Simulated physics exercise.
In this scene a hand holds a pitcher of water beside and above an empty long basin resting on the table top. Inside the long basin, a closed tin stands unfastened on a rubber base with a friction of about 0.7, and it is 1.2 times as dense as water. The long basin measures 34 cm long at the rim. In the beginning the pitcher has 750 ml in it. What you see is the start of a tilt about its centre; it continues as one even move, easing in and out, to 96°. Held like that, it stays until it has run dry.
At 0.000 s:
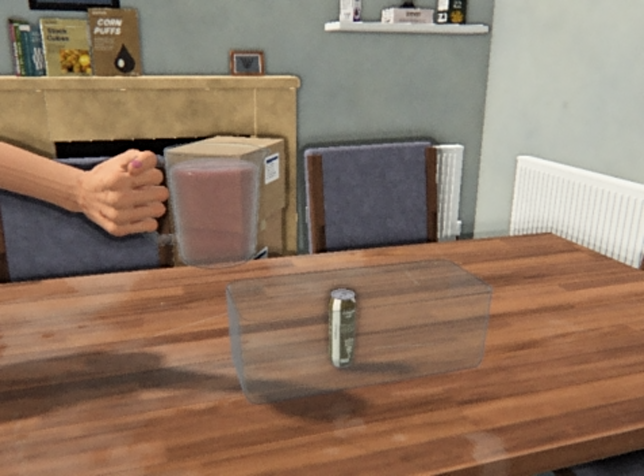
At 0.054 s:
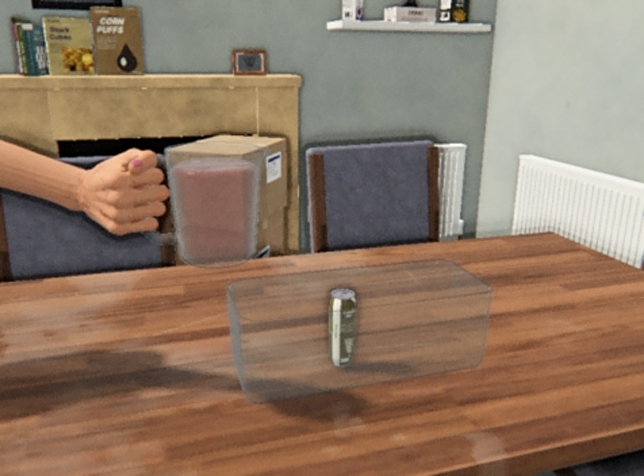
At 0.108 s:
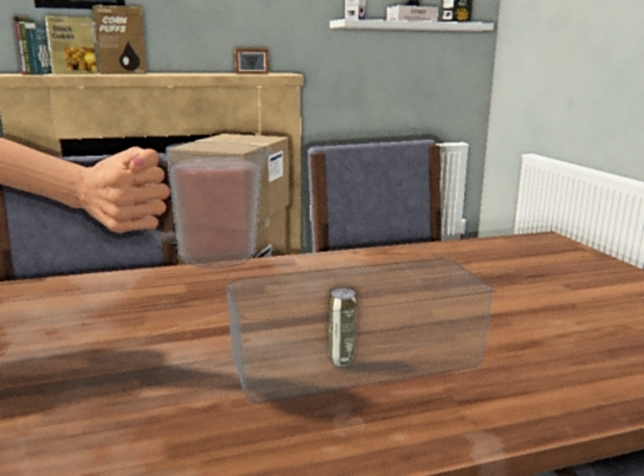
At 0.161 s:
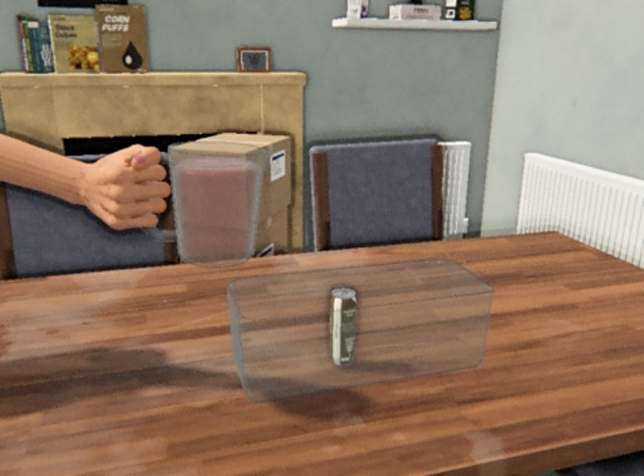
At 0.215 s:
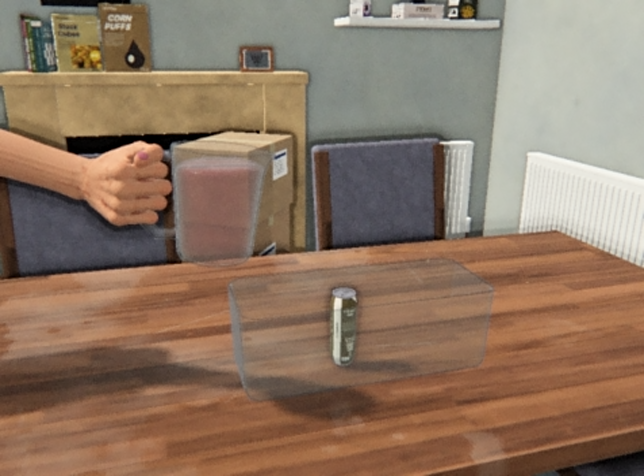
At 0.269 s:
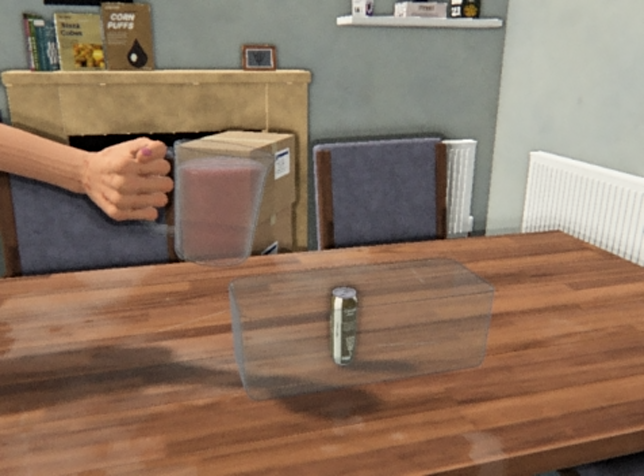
A hand at the left holds a clear pitcher of reddish liquid upright, above and beside a long transparent basin with a small tin inside on a wooden table. The pitcher then leans slightly to the right, its rim edging toward the basin's side, while the tin stays still.
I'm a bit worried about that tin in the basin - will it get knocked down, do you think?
Yes. It tilts over.
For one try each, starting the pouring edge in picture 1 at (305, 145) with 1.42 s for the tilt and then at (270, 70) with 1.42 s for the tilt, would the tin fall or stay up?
The tin stays vertical the first time and stays vertical the second time.
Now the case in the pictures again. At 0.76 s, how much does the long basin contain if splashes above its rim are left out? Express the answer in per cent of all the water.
About 2%.
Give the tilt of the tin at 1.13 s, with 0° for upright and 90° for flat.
I'd put it at close to 0 degrees off upright.
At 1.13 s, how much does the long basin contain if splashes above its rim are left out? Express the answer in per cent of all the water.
Reading: Approx. 40 %.
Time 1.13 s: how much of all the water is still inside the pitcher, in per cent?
About 44 per cent.
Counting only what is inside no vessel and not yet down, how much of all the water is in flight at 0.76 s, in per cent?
Around 10 in a hundred.
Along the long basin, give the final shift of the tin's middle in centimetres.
Roughly 7.5 cm.
After 0.76 s the tilt is 54° and 88 per cent is still to pour; the tin stands where it began.
After 1.13 s the tilt is 86° and 44 per cent is still to pour; the tin stands where it began.
After 1.51 s the tilt is 96° and 7 per cent is still to pour; the tin lies on its side.
After 1.92 s the tilt is 96° and 1 per cent is still to pour; the tin lies on its side.
In the end the tin lies on its side.
